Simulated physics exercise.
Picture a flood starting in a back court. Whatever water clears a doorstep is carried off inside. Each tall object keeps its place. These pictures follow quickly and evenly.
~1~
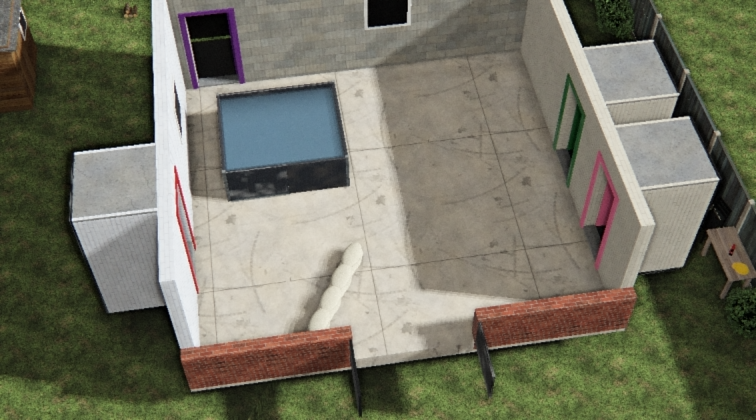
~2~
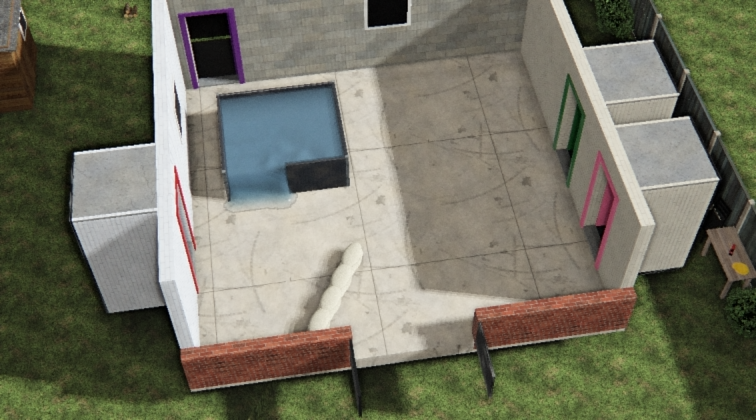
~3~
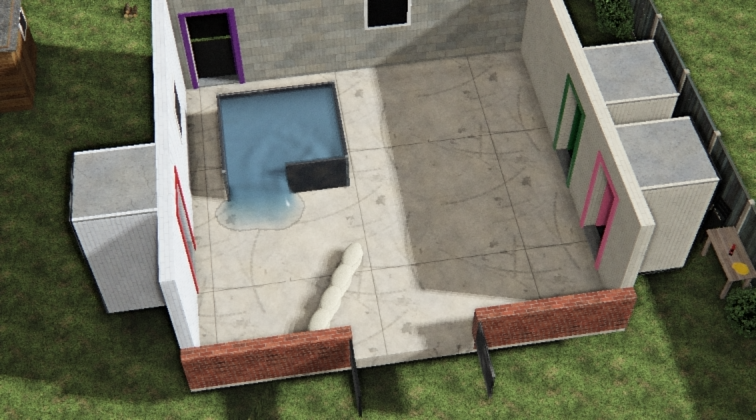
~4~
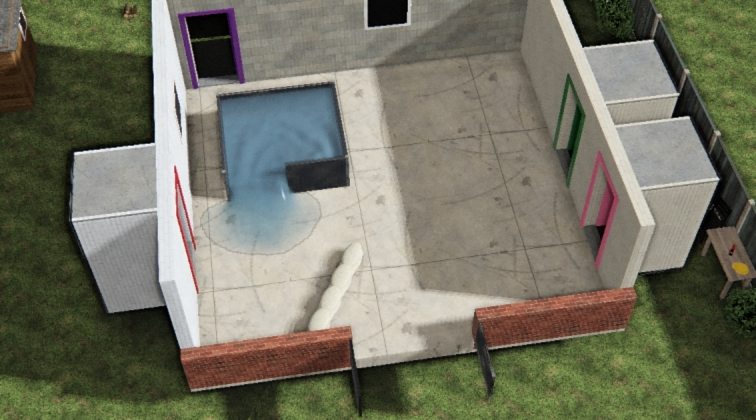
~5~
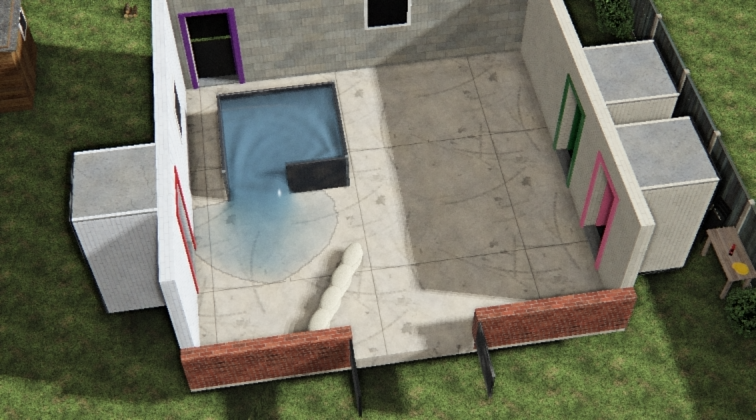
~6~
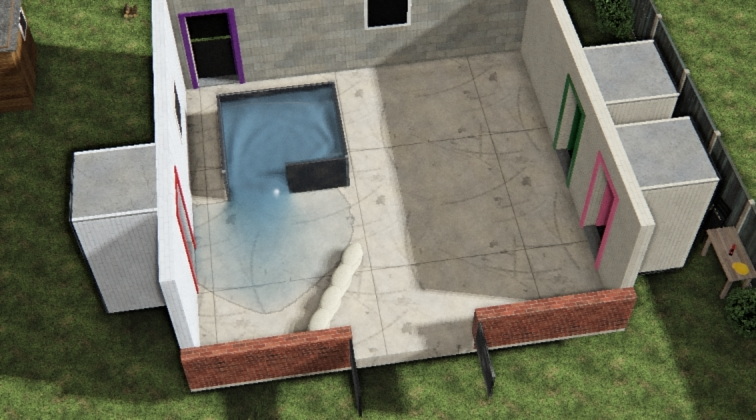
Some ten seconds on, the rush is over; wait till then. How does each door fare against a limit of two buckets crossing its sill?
The green door goes past the limit. The red door stays within the limit. The purple door goes past the limit. The pink door stays within the limit.
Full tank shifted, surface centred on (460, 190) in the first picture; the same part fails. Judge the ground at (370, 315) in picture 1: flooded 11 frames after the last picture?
Looks like it's drenched by then.
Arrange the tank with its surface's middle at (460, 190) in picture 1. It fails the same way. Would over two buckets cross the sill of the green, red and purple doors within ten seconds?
Lab note - green doesn't reach it, red doesn't reach it, purple doesn't reach it.
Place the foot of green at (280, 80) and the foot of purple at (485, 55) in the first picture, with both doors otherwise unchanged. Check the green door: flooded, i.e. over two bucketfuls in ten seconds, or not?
Here the green door stays short.
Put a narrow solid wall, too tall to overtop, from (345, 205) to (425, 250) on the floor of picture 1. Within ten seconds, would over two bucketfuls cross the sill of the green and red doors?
So the green door fails to reach it and the red door fails to reach it.
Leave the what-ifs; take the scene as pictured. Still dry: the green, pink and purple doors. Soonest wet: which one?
It's the pink-painted one.
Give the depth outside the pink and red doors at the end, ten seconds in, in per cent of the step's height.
Near 100 and 50 per cent, in that order.
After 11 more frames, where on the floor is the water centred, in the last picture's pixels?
Estimate: (273, 217).
A moment on, water covers 20 % of the floor; the green door not reached, the red door wet at the sill, nothing in, the purple door not reached, the pink door not reached.
Next, water covers 25 % of the floor; the green door not reached, the red door wet at the sill, nothing in, the purple door not reached, the pink door not reached.
Then, water covers 35 % of the floor; the green door not reached, the red door wet at the sill, nothing in, the purple door not reached, the pink door not reached.
Later, water covers 75 % of the floor; the green door not reached, the red door wet at the sill, nothing in, the purple door wet at the sill, nothing in, the pink door wet at the sill, nothing in.
In the end, water covers 95 % of the floor; the green door over two buckets in, the red door wet at the sill, nothing in, the purple door over two buckets in, the pink door under two buckets in.
